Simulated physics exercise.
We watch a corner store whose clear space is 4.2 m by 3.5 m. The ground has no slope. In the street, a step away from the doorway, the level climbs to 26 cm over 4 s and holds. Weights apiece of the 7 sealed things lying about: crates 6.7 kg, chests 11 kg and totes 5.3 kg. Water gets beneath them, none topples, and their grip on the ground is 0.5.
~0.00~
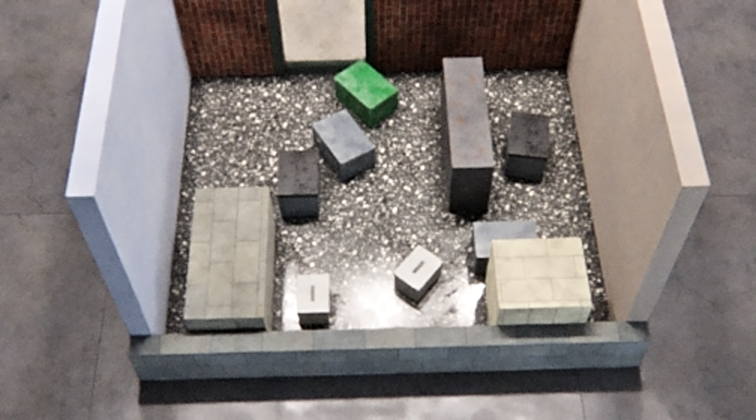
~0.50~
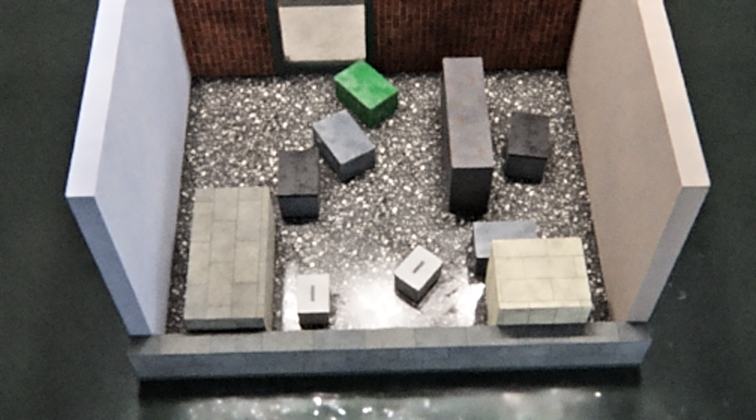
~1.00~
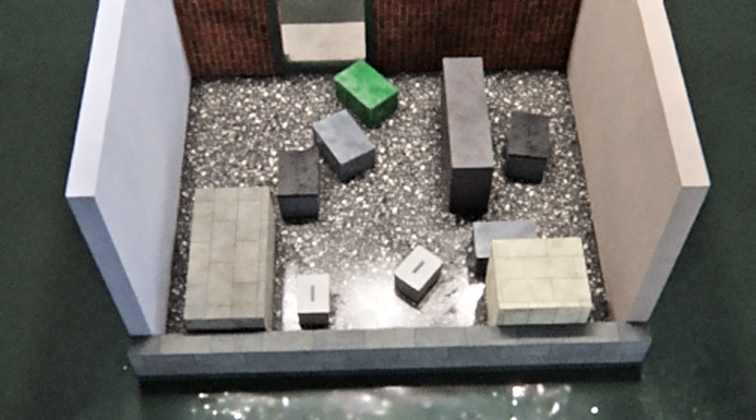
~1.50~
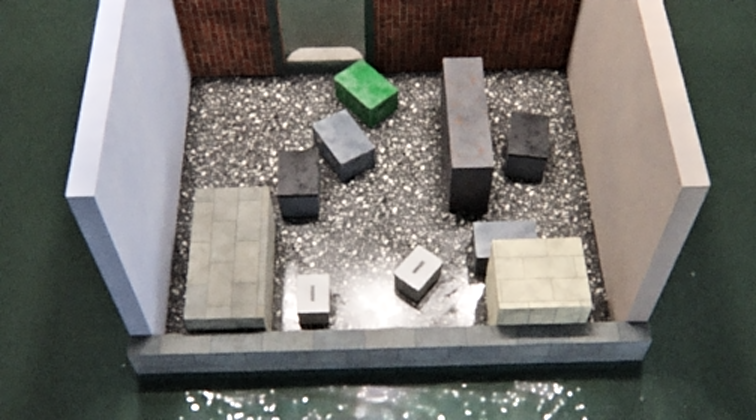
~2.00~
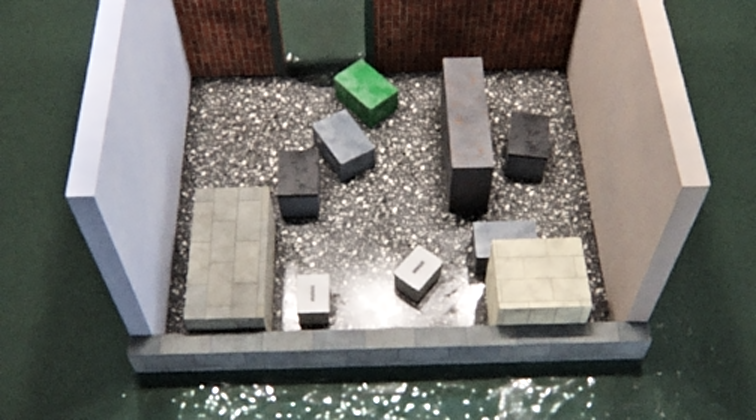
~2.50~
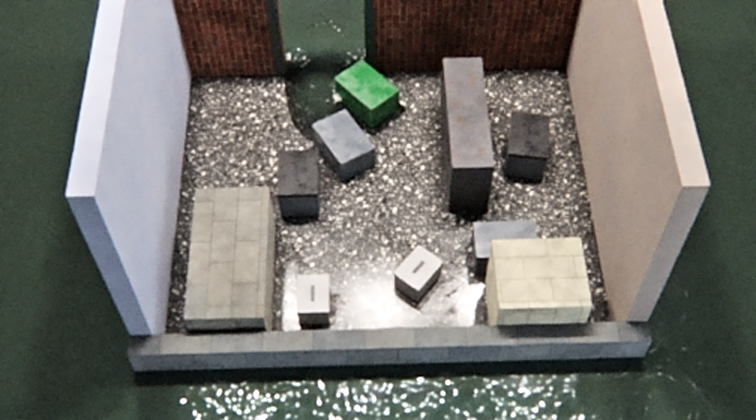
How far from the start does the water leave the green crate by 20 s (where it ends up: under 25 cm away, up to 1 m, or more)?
The green crate gets carried off.
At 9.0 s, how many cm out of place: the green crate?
About 200 cm.
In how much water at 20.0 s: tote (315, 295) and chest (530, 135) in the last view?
Roughly 23 and 18 cm.
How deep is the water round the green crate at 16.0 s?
Roughly 19 cm.
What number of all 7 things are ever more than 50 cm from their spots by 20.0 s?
I count 7.
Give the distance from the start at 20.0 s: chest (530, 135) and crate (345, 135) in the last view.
In that order: 50 cm, 200 cm.
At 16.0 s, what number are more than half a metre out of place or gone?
By then 6.
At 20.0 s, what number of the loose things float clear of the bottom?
At that moment 7.
After 4.0 s the green crate is near (410, 114), 0.6 m from its start, aground; 0 afloat.
After 9.0 s the green crate is near (455, 215), 2.0 m from its start, afloat; 6 afloat.
After 16.0 s the green crate is near (490, 208), 2.1 m from its start, afloat; 7 afloat.
After 20.0 s the green crate is near (490, 206), 2.1 m from its start, afloat; 7 afloat.
